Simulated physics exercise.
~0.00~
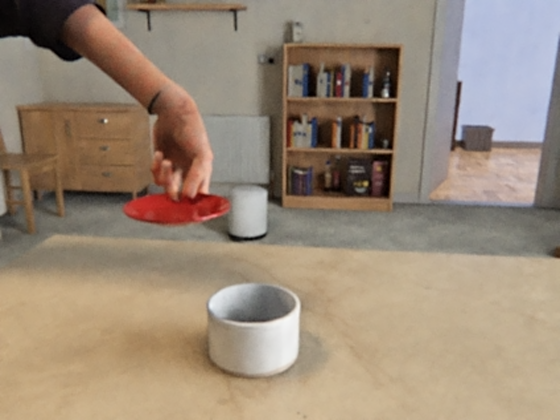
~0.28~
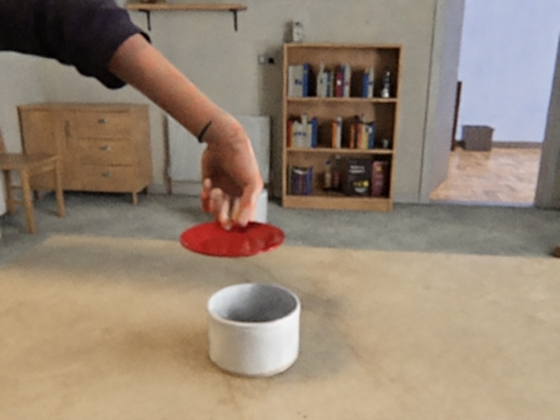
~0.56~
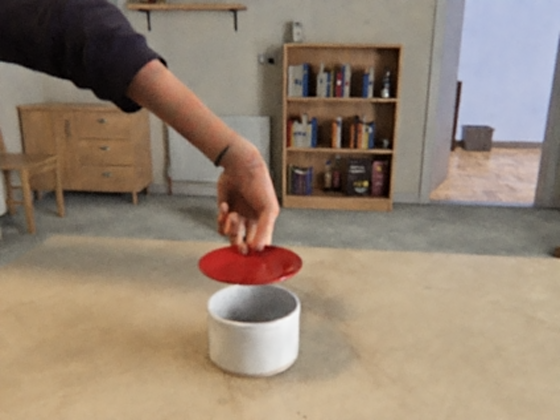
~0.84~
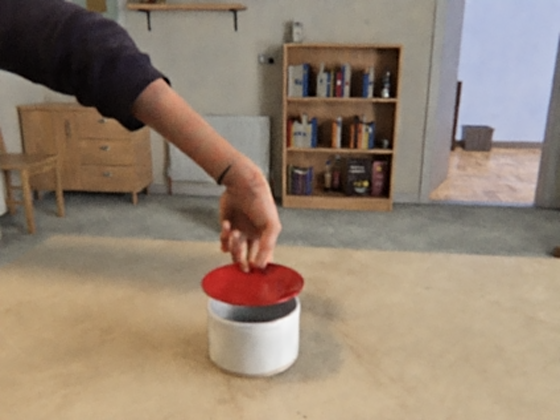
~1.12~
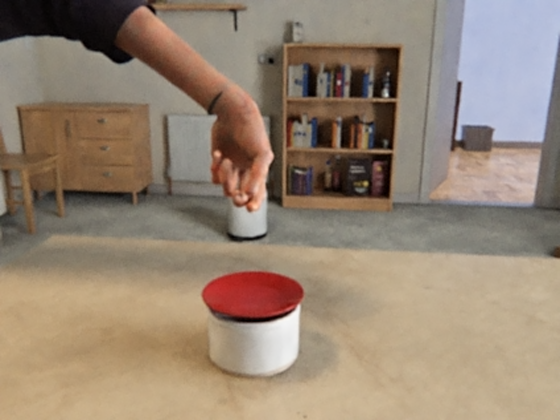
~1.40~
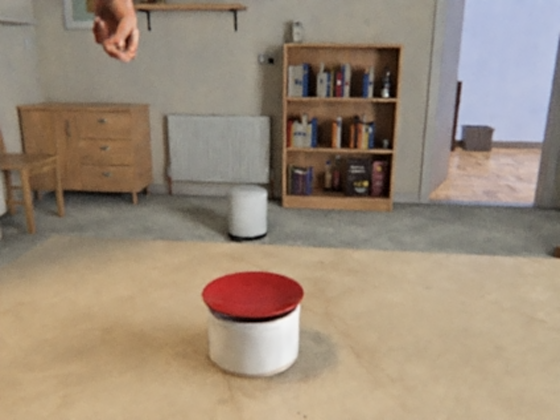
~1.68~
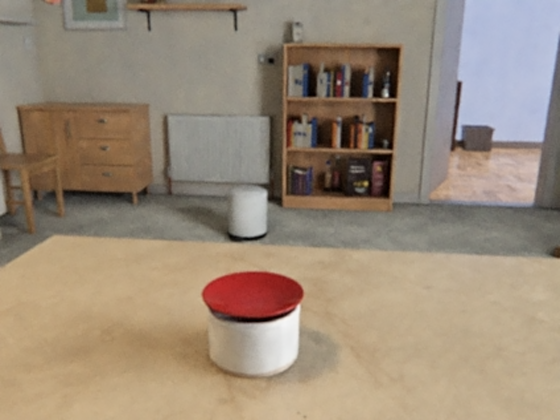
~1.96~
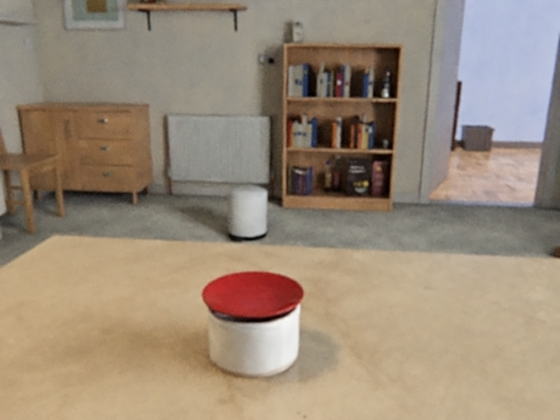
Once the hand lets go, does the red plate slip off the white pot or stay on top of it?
The red plate stays on top, resting on the rim of the white pot.
